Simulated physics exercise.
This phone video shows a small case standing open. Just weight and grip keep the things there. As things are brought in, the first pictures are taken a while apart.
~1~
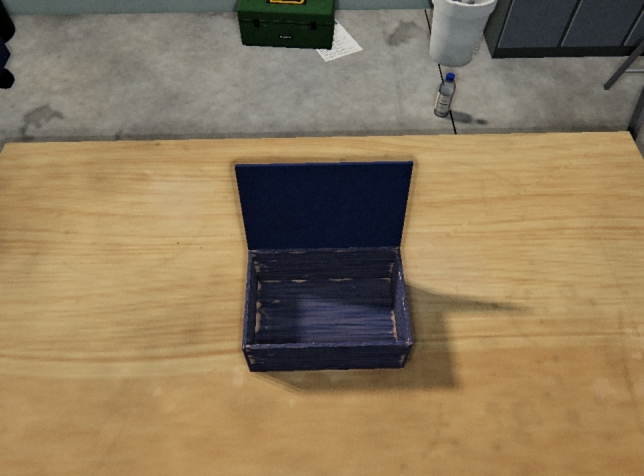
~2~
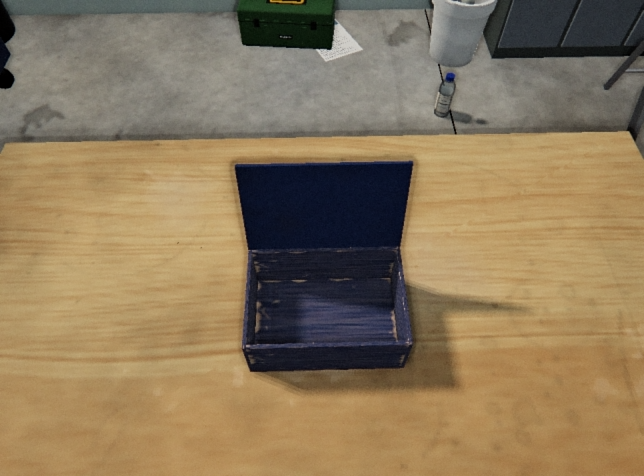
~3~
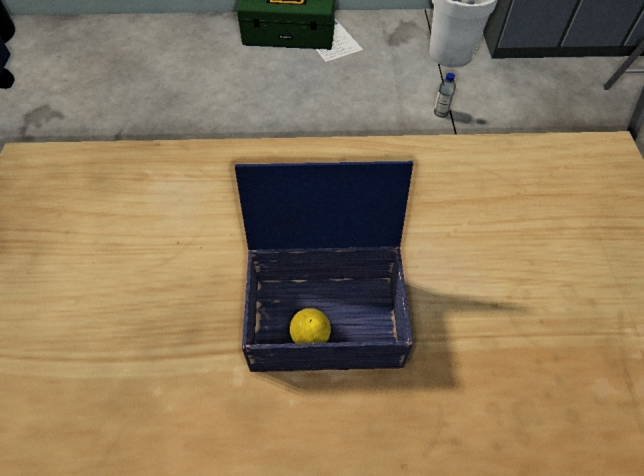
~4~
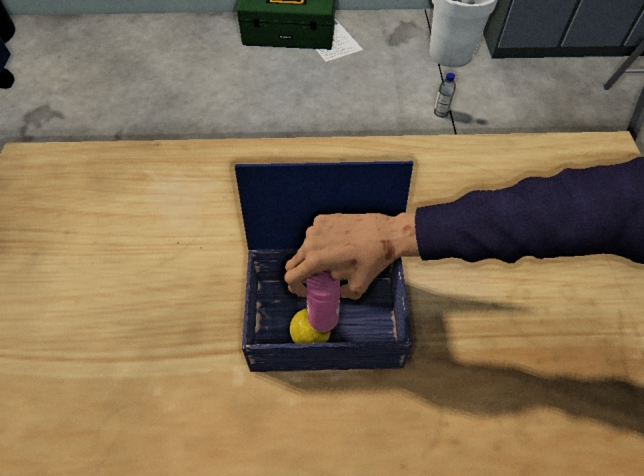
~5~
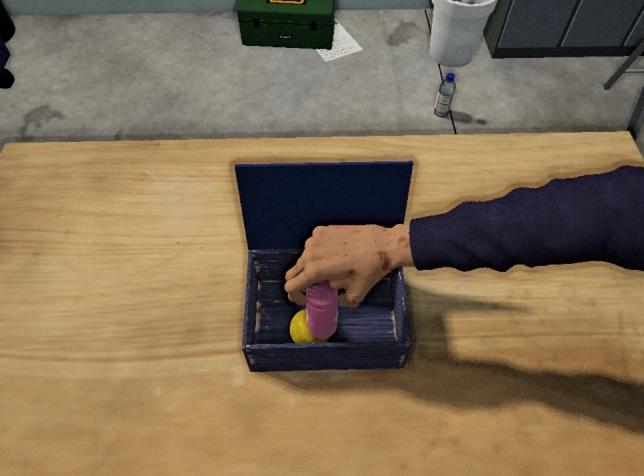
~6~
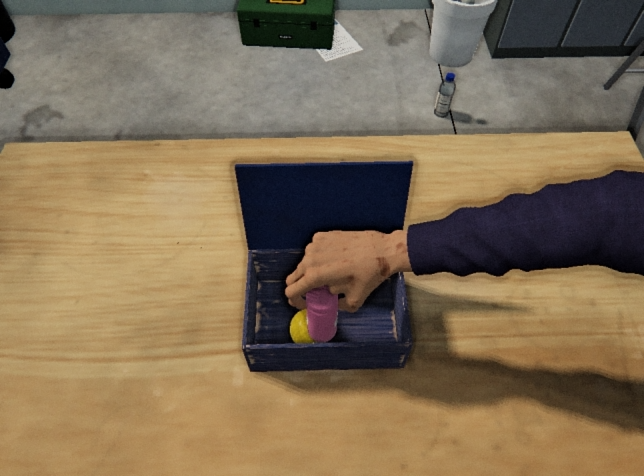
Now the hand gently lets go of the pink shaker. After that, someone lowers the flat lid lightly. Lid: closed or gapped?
Box ends shut.
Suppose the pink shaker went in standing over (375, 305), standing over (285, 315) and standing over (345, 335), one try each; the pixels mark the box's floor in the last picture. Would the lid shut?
Going in order, the lid is left partly open, then is left partly open, then is left partly open.
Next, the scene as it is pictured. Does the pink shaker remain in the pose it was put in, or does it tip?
By the end the pink shaker has leaned over.
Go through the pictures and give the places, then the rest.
The last thing is not in view yet, in the first frame.
The last thing is not in view yet, in the second frame.
The last thing is not in view yet; yellow apple (310, 329), in the third frame.
On its way; pink shaker (323, 301), in the fourth frame.
On its way; pink shaker (322, 309), in the fifth frame.
In place under the hand; pink shaker (322, 313), in the sixth frame.
Then, 0.70 s past the last view, pink shaker on its side near (361, 306); yellow apple displaced about its own width.
Then, 1.70 s past the last view, lid 51° above the rim; pink shaker on its side near (361, 306); yellow apple displaced about its own width.
Finally, lid shut; down or leaning hard in the box, pink shaker; moved from the start, yellow apple. Final places as the last picture's camera would see them, pink shaker near (361, 306).
